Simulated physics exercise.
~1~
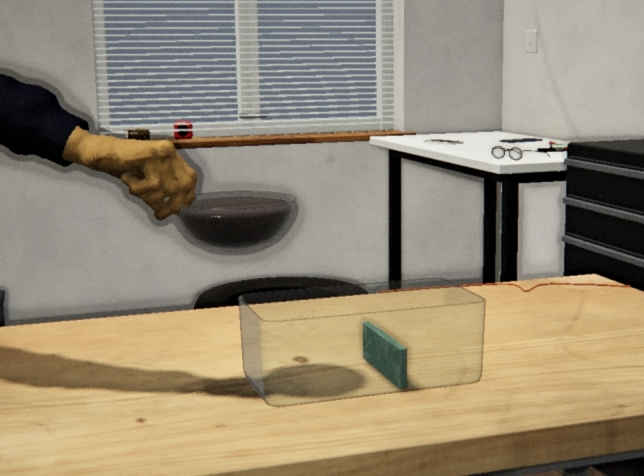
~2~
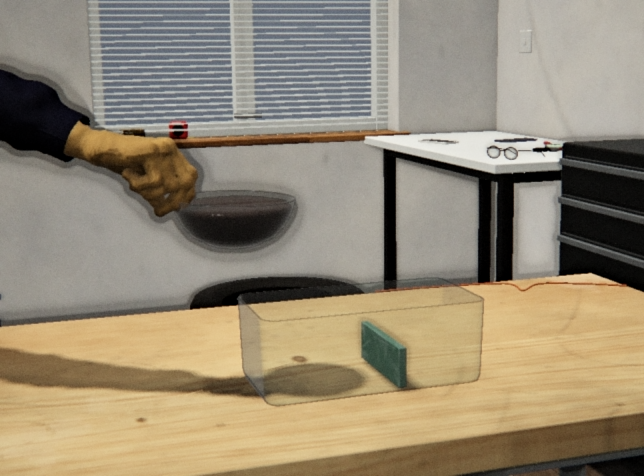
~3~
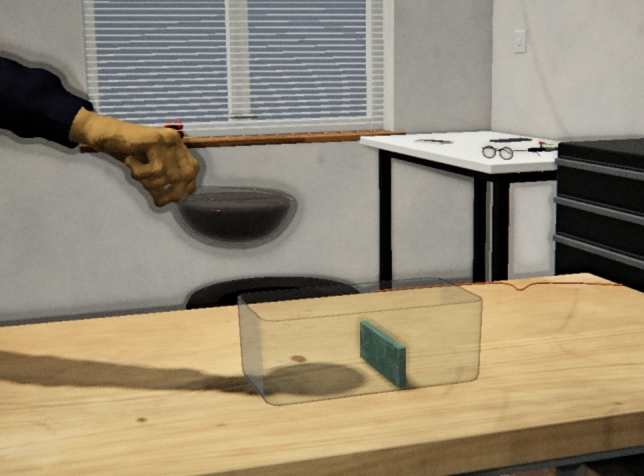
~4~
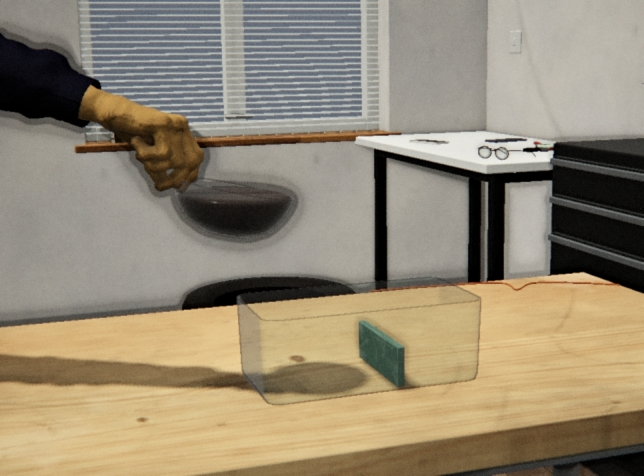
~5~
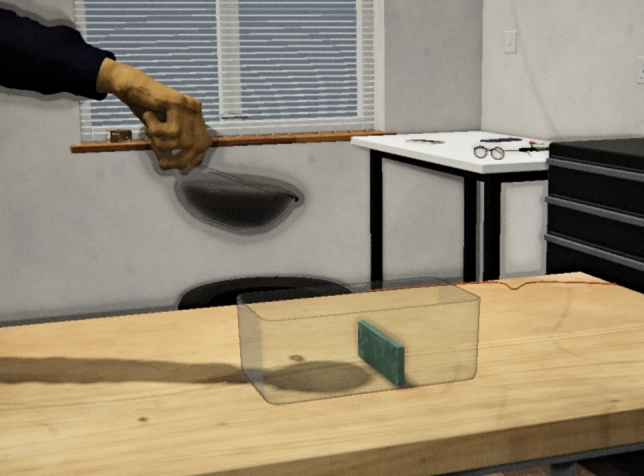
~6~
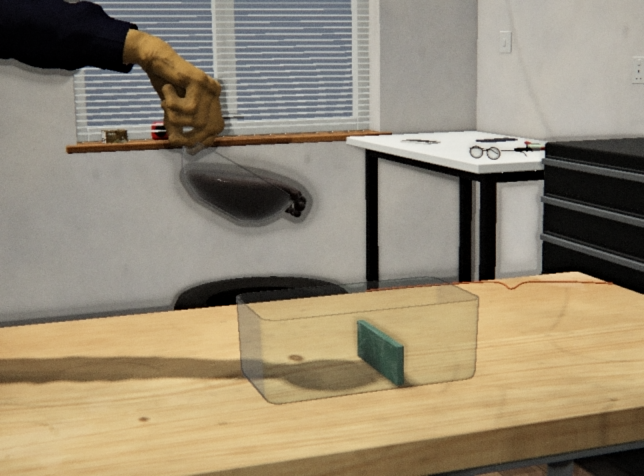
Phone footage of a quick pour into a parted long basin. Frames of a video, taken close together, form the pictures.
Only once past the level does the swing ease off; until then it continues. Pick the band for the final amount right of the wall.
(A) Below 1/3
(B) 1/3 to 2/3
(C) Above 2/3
(B) 1/3 to 2/3.
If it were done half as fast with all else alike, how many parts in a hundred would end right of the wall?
Roughly 15 percent.
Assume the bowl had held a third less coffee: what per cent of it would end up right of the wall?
About 25 parts in a hundred, give or take.
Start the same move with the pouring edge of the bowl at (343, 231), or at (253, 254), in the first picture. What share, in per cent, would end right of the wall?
80 % and 5 %.
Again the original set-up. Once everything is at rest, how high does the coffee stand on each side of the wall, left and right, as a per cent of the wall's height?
Once it settles, the left reaches around 20 and the right around 30.
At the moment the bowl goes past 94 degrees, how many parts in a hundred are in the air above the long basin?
I'd put it at roughly 65 percent of it.
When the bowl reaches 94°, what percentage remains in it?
Close to 10 parts in a hundred remain.
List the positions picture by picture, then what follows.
In the first picture, tilt 0°; pouring edge (293, 198); surface from (175, 210) to (290, 203); the long basin's rim runs from (250, 310) to (464, 290); the wall's top is at (384, 336).
In the second picture, tilt 1°; pouring edge (293, 198); surface from (176, 209) to (289, 202).
In the third picture, tilt 6°; pouring edge (292, 198); surface from (175, 204) to (288, 199).
In the fourth picture, tilt 12°; pouring edge (291, 199); surface from (176, 195) to (288, 194).
In the fifth picture, tilt 21°; pouring edge (291, 199); surface from (180, 185) to (286, 192); 3 per cent is over the edge.
In the sixth picture, tilt 32°; pouring edge (290, 199); surface from (185, 173) to (280, 188); 10 per cent is over the edge.
A moment on, the bowl is tipped on its side and 8 per cent is still to pour, 25 is left of the wall and 3 right of it.
Next, the bowl is tipped right over and 0 per cent is still to pour, 45 is left of the wall and 50 right of it.
Then the bowl is tipped right over and 0 per cent is still to pour, 51 is left of the wall and 45 right of it.
Later the bowl is tipped right over and 0 per cent is still to pour, 51 is left of the wall and 45 right of it.
Finally, 51 per cent lies left of the wall, 45 right of it and 4 outside.
